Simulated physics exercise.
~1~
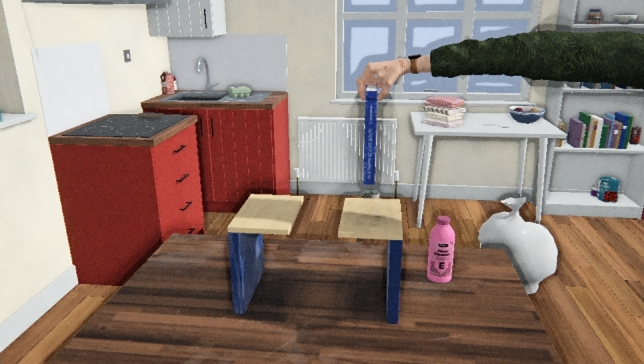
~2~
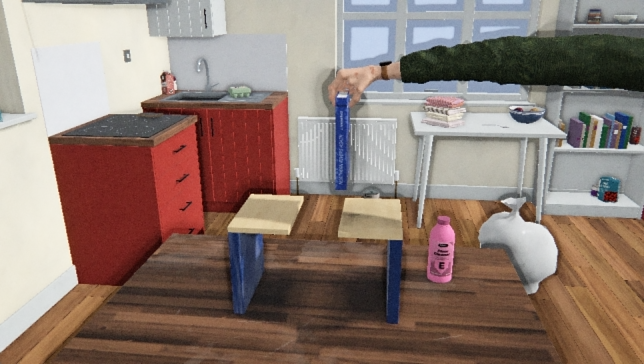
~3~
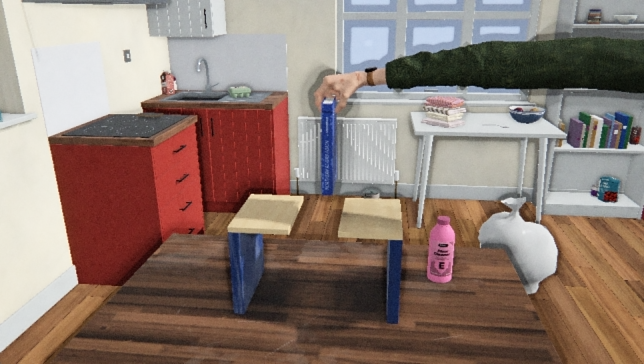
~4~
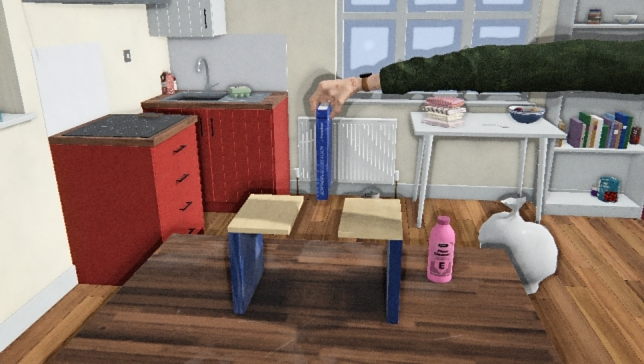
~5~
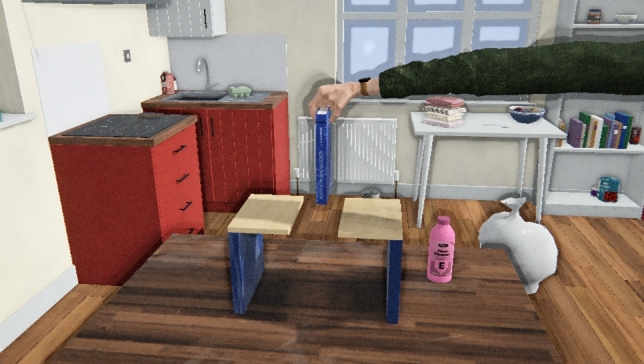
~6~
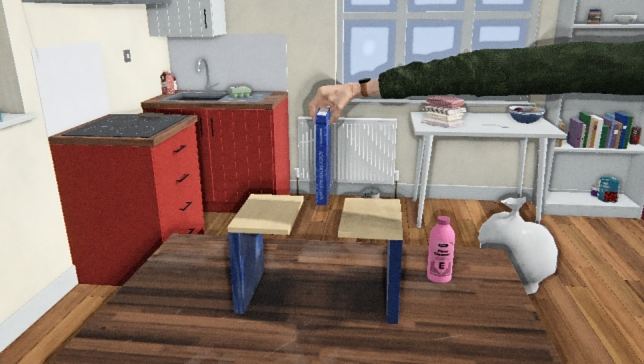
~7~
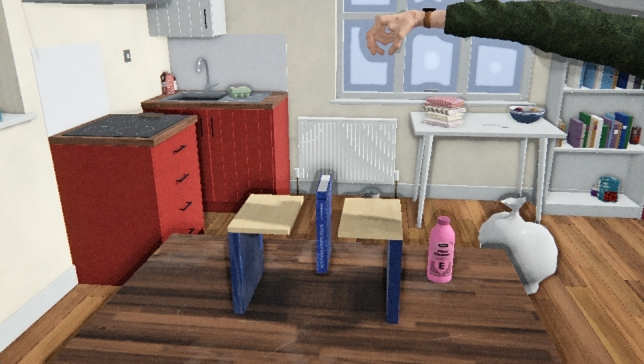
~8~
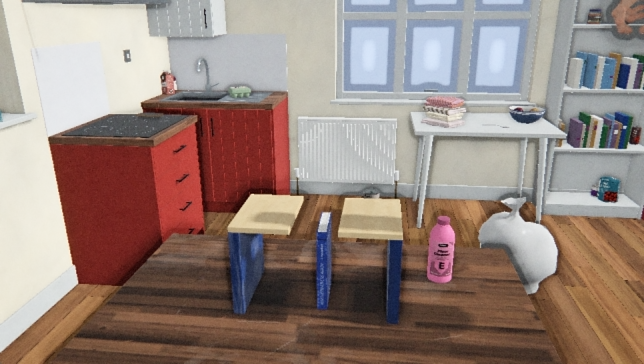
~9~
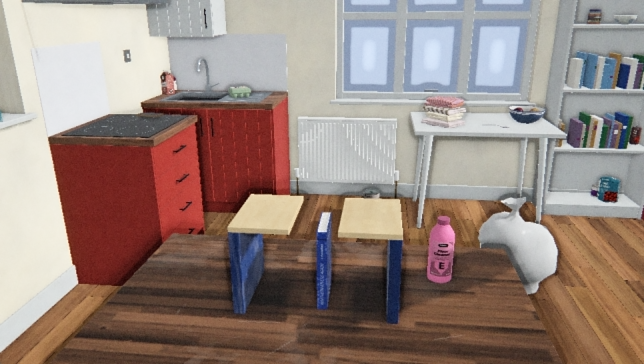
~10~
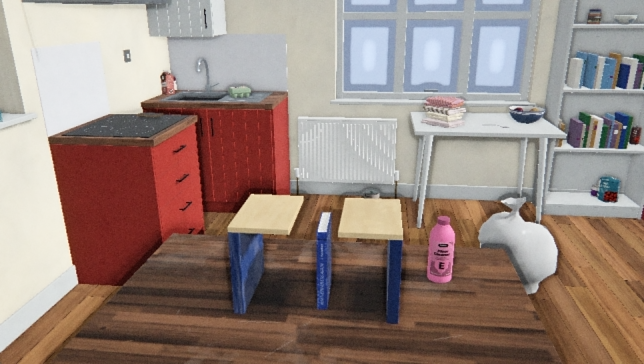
In the video, a hand holds a blue book upright above a table, moves it left over the gap between two blue supports topped with pale boards, and releases it. The book drops through the gap and stands upright on the table, while a pink bottle stays still nearby.
